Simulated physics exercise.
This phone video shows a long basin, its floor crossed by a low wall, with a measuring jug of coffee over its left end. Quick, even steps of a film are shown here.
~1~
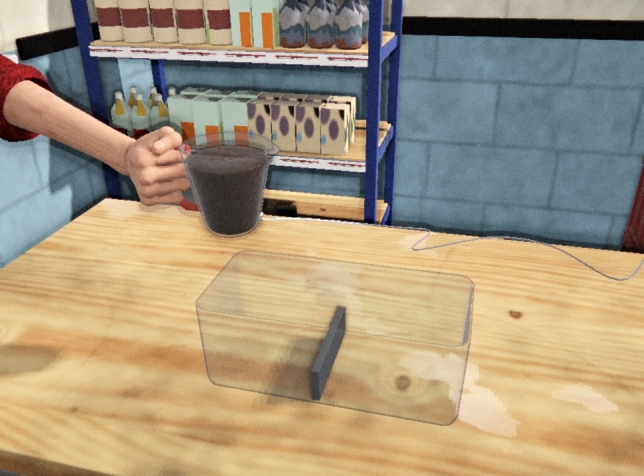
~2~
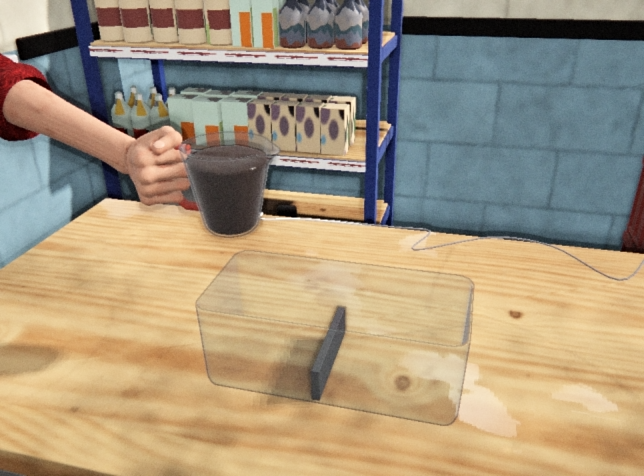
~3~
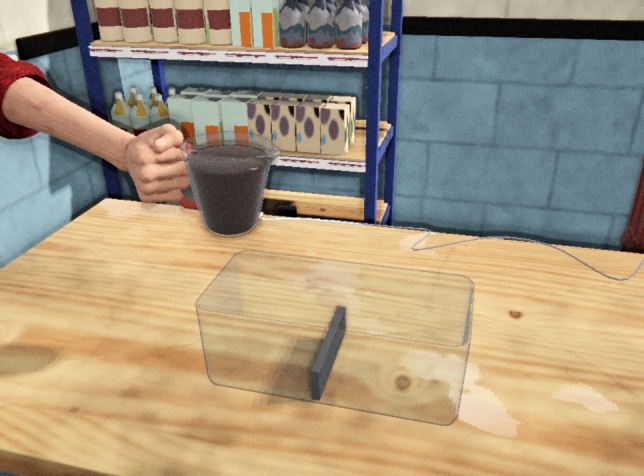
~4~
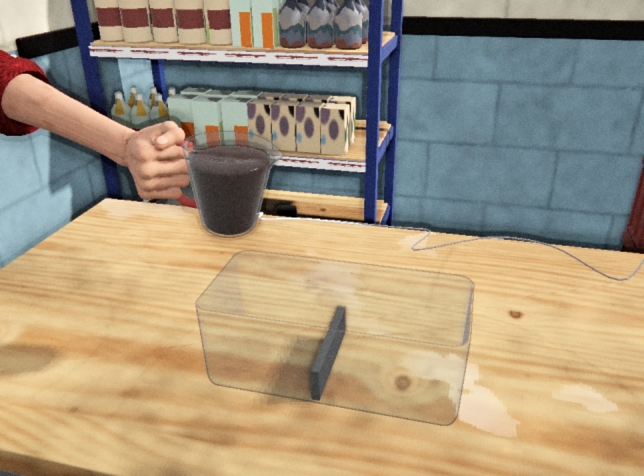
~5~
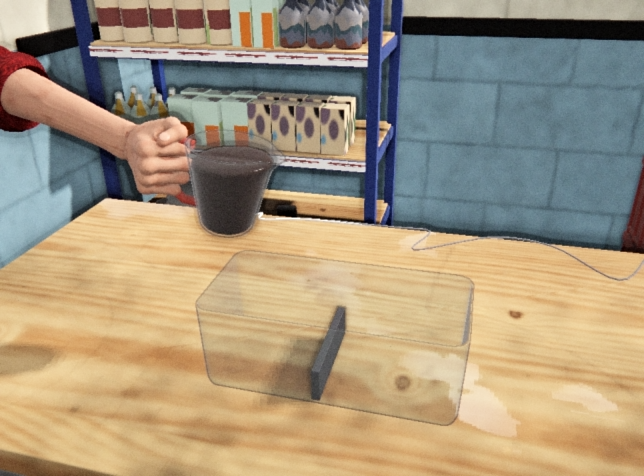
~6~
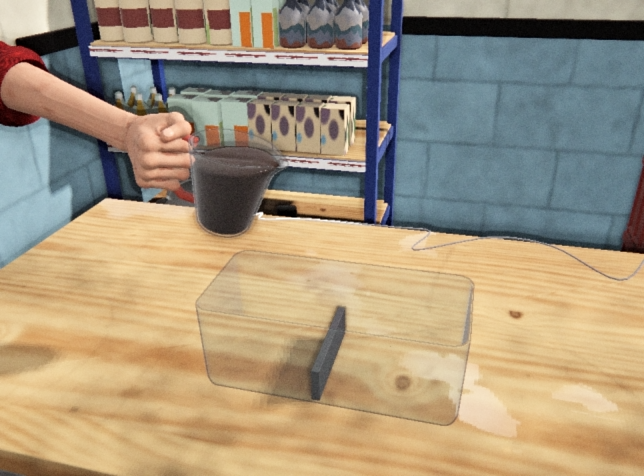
We see a hand holding a clear measuring jug of dark liquid above the left end of a long transparent basin with a low wall across its floor, then slowly tilting the jug slightly to the right.
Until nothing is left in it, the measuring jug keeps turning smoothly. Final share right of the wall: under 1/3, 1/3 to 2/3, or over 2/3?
1/3 to 2/3.
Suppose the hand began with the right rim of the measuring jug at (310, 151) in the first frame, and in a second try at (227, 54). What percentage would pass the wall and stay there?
90 and 10 in a hundred.
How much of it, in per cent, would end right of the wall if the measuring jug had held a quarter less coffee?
Near 40 in a hundred.
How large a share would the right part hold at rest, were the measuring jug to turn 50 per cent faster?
Near 40 in a hundred.
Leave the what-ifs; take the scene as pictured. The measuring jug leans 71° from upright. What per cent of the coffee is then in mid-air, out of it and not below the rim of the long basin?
It works out to about 20 percent.
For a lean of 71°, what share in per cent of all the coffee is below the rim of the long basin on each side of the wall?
Left side around 0 per cent; right side around 15 per cent.
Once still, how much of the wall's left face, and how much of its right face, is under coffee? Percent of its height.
Once it is still, the left part shows 20 per cent and the right part 20.
A moment on, the measuring jug is tipped part way and 64 per cent is still to pour, 1 is left of the wall and 13 right of it.
Next, the measuring jug is tipped right over and 7 per cent is still to pour, 29 is left of the wall and 54 right of it.
Then the measuring jug is tipped right over and 0 per cent is still to pour, 44 is left of the wall and 55 right of it.
Later the measuring jug is tipped right over and 0 per cent is still to pour, 44 is left of the wall and 55 right of it.
Finally, 44 per cent lies left of the wall, 55 right of it and 1 outside.
